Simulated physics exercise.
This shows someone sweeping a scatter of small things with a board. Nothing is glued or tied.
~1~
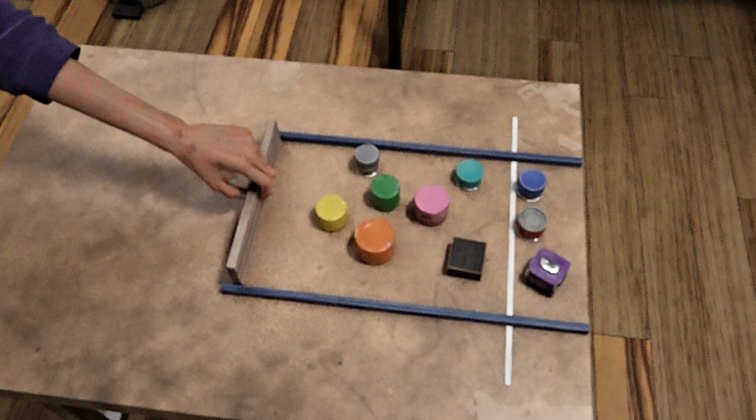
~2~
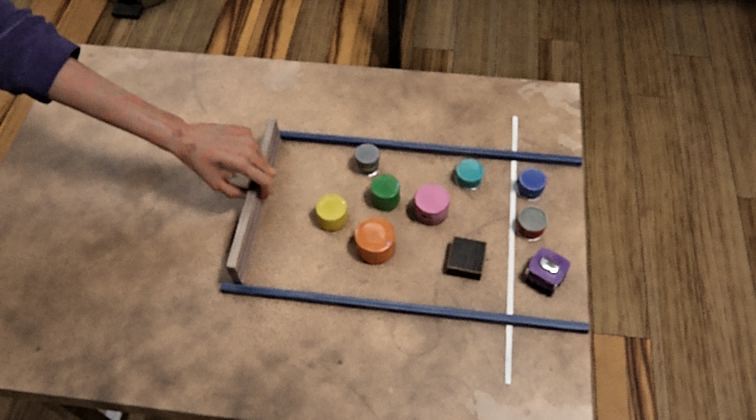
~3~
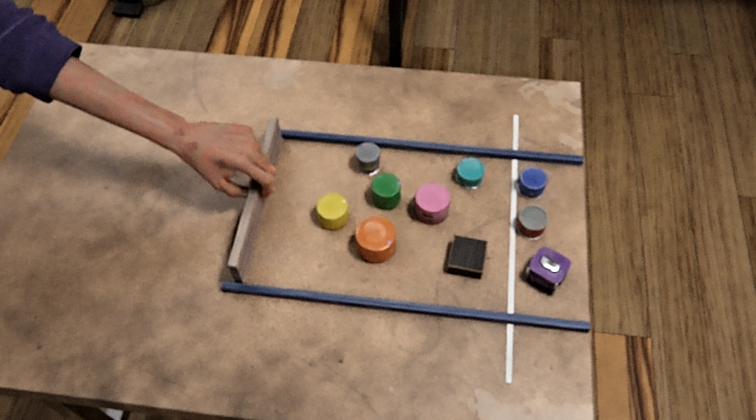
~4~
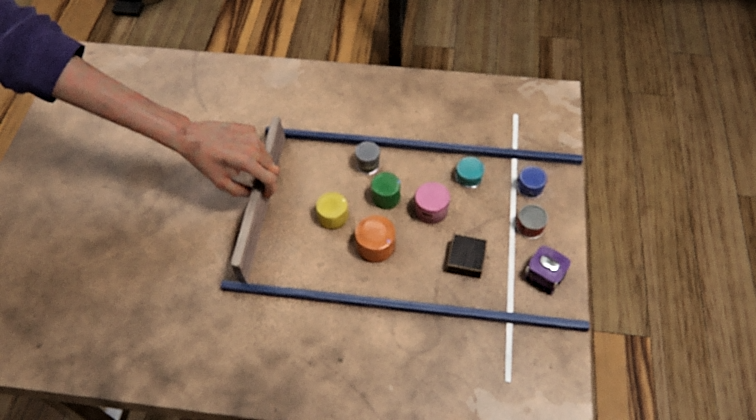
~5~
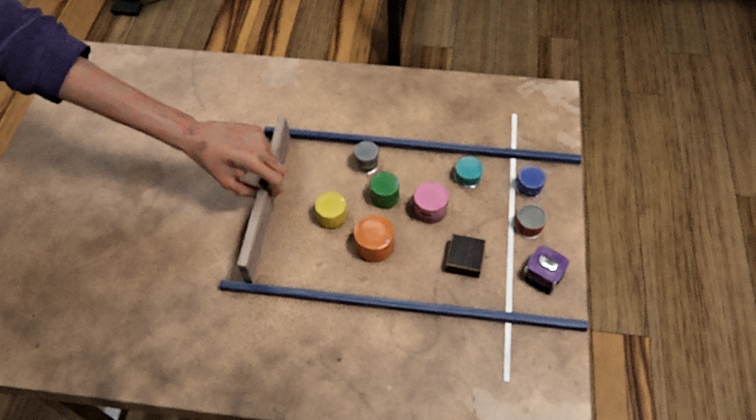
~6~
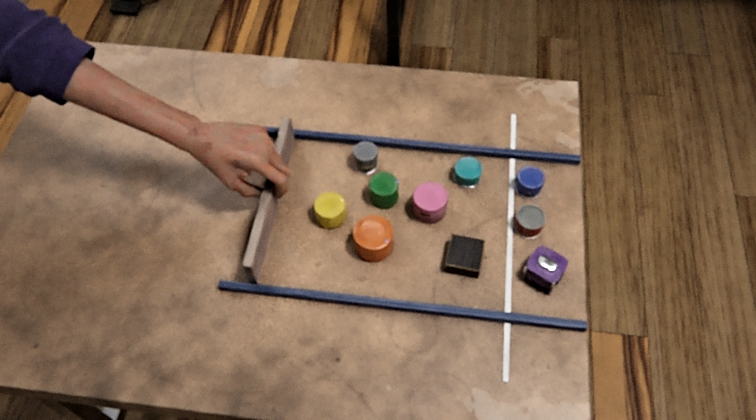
On a speckled tabletop, between two blue strips, a hand slid an upright board slightly to the right toward some scattered colourful lids, tins and a dark block, which all stayed where they were.
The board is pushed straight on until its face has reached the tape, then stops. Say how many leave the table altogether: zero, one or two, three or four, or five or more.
In the end the number that fall off is one or two.
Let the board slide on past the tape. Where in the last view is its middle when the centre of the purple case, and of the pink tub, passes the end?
At (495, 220) for the purple case; at (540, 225) for the pink tub.
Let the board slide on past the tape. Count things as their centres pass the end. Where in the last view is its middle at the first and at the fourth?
First at (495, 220), next at (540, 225).
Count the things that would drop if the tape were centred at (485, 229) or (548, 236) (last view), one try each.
The counts: 0 and 6.
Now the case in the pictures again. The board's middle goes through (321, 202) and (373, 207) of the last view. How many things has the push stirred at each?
At the one place 1, at the other 4.
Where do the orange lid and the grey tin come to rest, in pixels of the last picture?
About (531, 258), and the other about (525, 172).
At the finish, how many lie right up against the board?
4 of them.
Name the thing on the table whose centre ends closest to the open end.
The blue tin ends nearest.
Soon after, none off yet; purple case at rest near (545, 269); red tin at rest near (530, 222); blue tin at rest near (530, 183).
In the end, the number that fall off is one or two; gone, purple case.
